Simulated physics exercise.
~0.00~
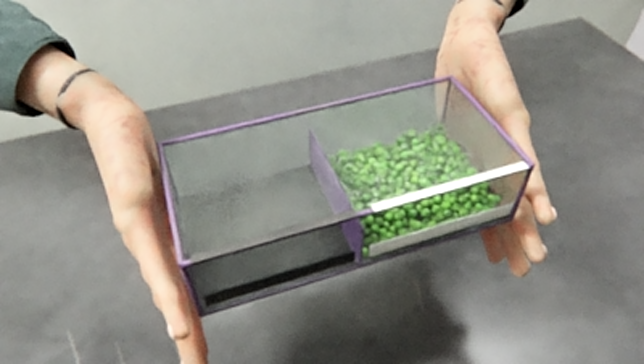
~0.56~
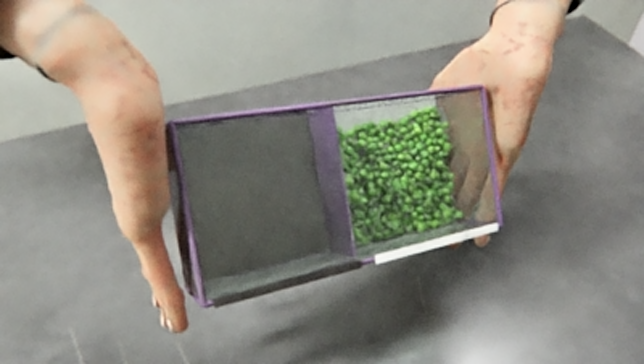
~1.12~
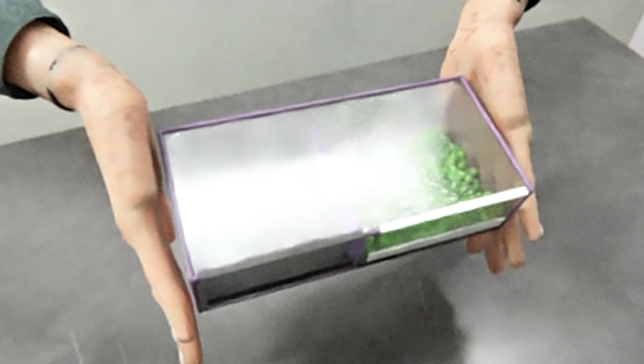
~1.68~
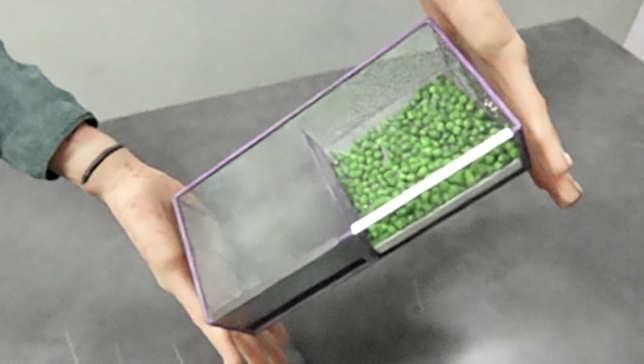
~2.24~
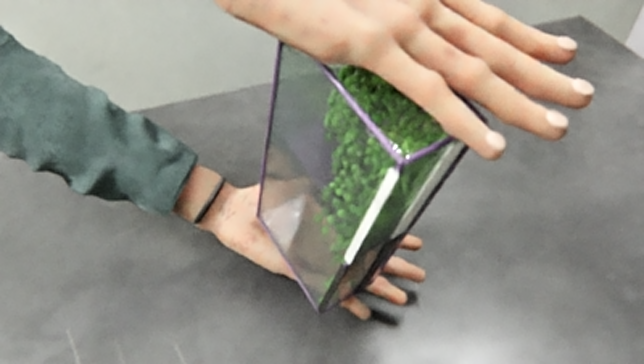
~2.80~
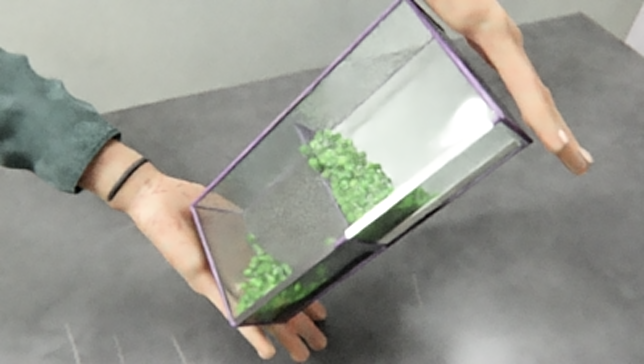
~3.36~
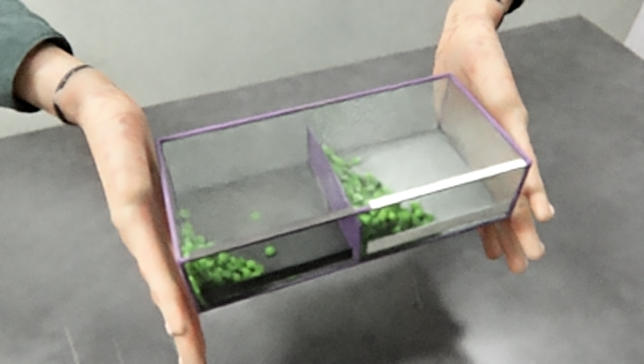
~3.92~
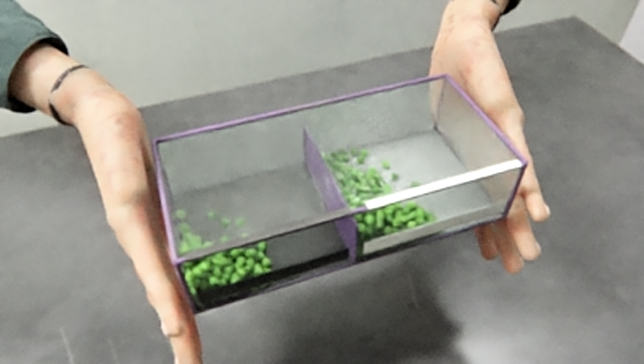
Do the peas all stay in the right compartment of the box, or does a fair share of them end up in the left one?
A fair share of the peas ends up in the left compartment. The larger part is still in the right one, so both sides hold a clear portion.
